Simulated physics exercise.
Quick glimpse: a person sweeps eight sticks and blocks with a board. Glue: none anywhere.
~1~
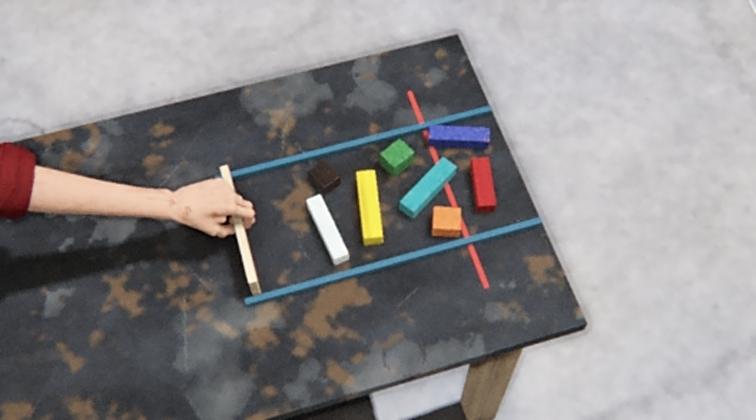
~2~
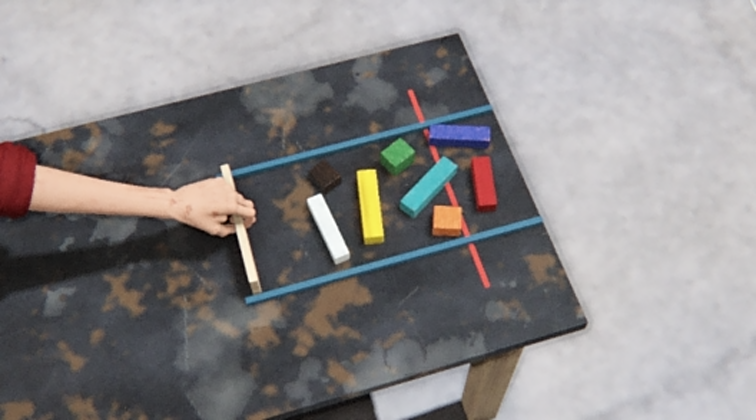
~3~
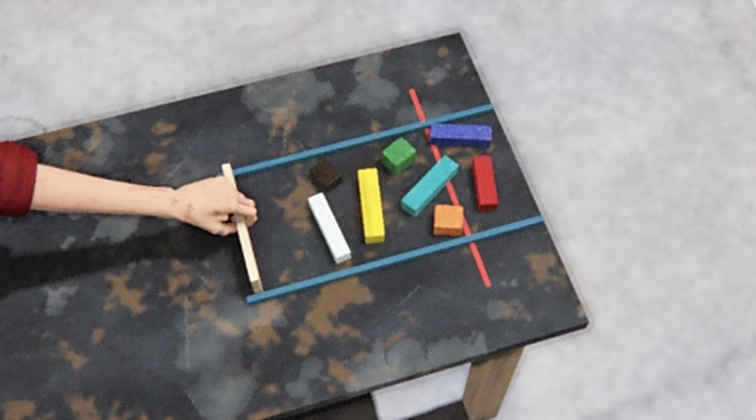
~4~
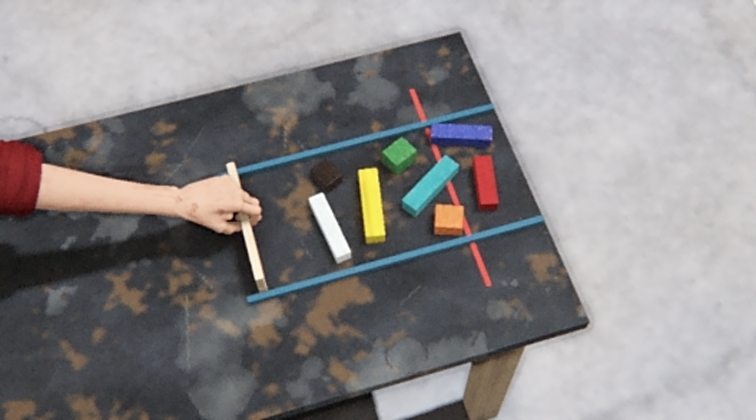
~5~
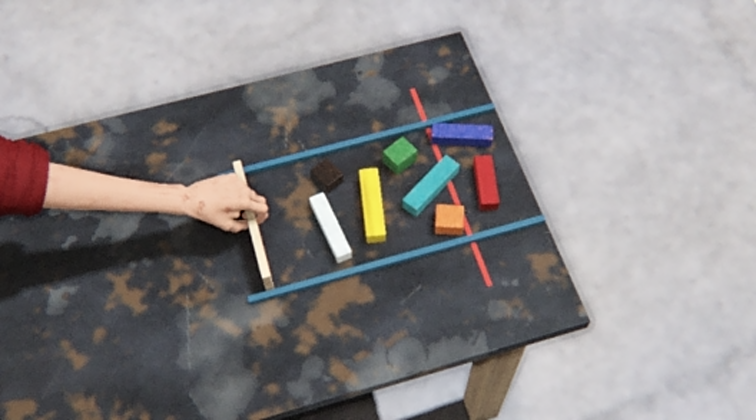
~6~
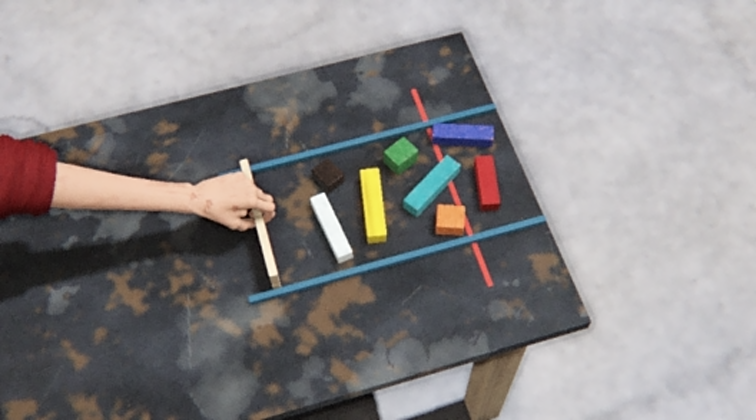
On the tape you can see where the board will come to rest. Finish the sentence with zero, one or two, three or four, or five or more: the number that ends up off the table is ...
The number that ends up off the table is zero.
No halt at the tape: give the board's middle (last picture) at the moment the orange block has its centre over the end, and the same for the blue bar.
First one: Around (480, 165). Other one: Around (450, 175).
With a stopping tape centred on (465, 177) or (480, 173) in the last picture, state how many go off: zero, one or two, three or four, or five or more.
1 or 2; 3 or 4.
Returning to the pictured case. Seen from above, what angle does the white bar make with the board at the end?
About 0° out of line.
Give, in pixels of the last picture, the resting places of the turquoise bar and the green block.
Roughly (494, 164) for the first and roughly (464, 129) for the second.
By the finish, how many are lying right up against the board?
It adds up to 2.
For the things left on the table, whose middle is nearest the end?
It would be the blue bar.
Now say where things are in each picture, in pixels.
In the first picture, red stick (483, 185); blue bar (459, 137); orange block (447, 222); board (240, 230); tape (446, 183).
In the second picture, blue bar (459, 137); board (241, 229).
In the third picture, orange block (448, 220); yellow stick (371, 206).
In the fourth picture, red stick (485, 183); black block (326, 176).
In the fifth picture, blue bar (462, 135); green block (400, 156).
In the sixth picture, red stick (487, 183); blue bar (463, 136); orange block (450, 220); board (260, 223); tape (450, 181).
Soon after, none off yet; red stick at rest near (487, 183); blue bar at rest near (463, 136); orange block at rest near (450, 220).
Then, none off yet; red stick moving near (492, 180); blue bar moved a little near (481, 130); orange block moved about its own width near (485, 215).
At rest, the number that fall off is zero.
